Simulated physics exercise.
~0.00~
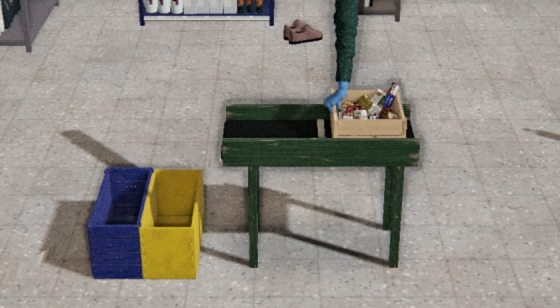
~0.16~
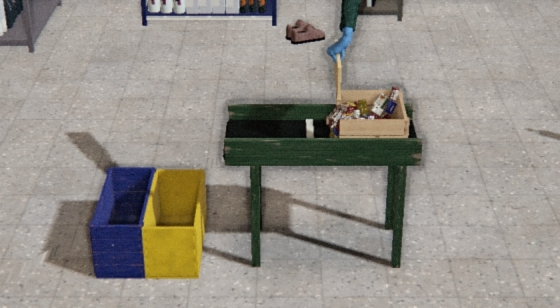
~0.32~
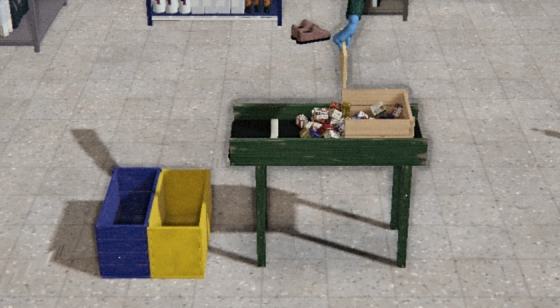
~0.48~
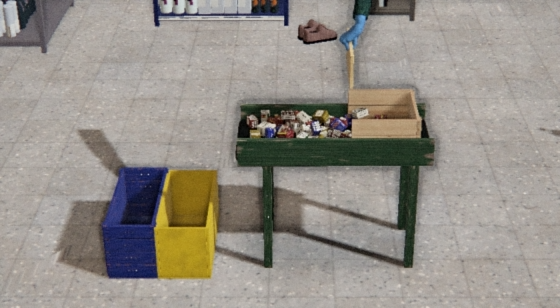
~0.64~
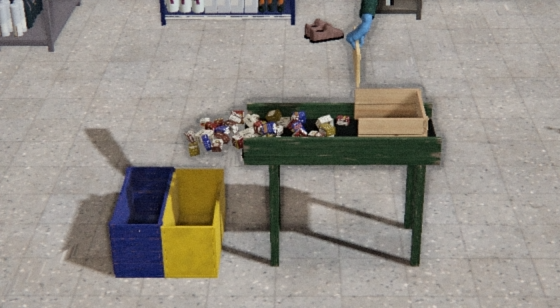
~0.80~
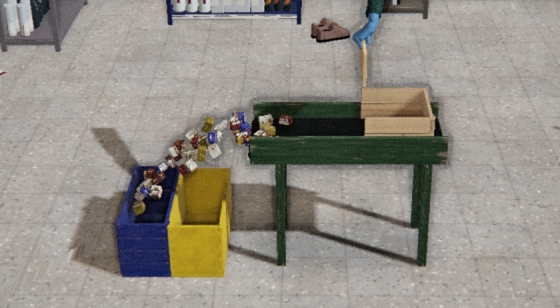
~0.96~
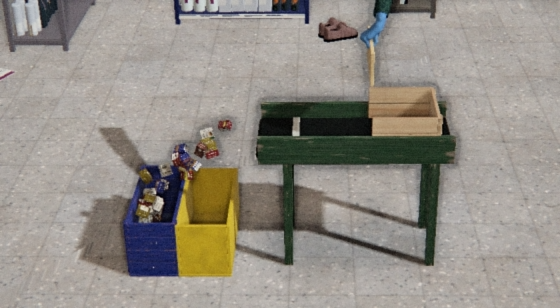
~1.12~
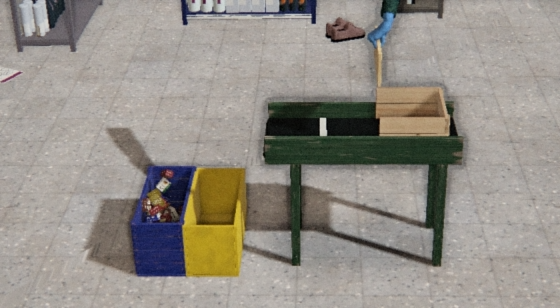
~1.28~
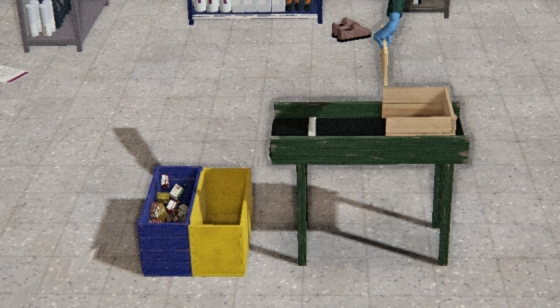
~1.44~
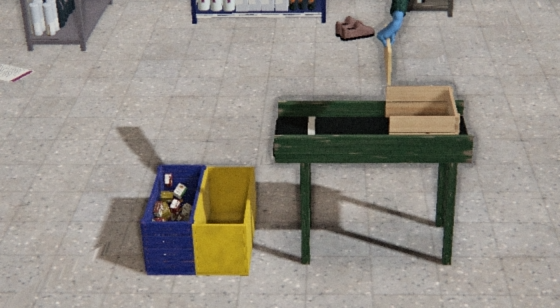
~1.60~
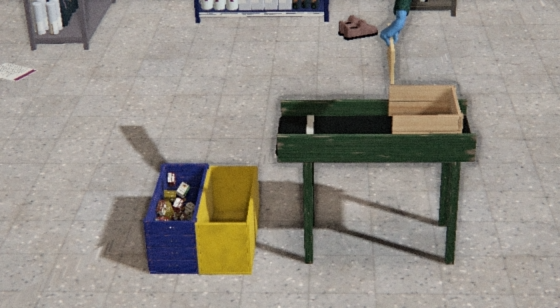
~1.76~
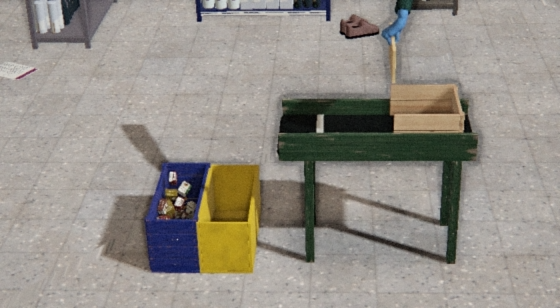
In this clip, a gloved hand lifts the gate of a wooden pen on a green-framed belt, and small cartons stream left, spill off the end and arc over the yellow bin into the blue tote, where they settle, leaving the yellow bin looking empty.
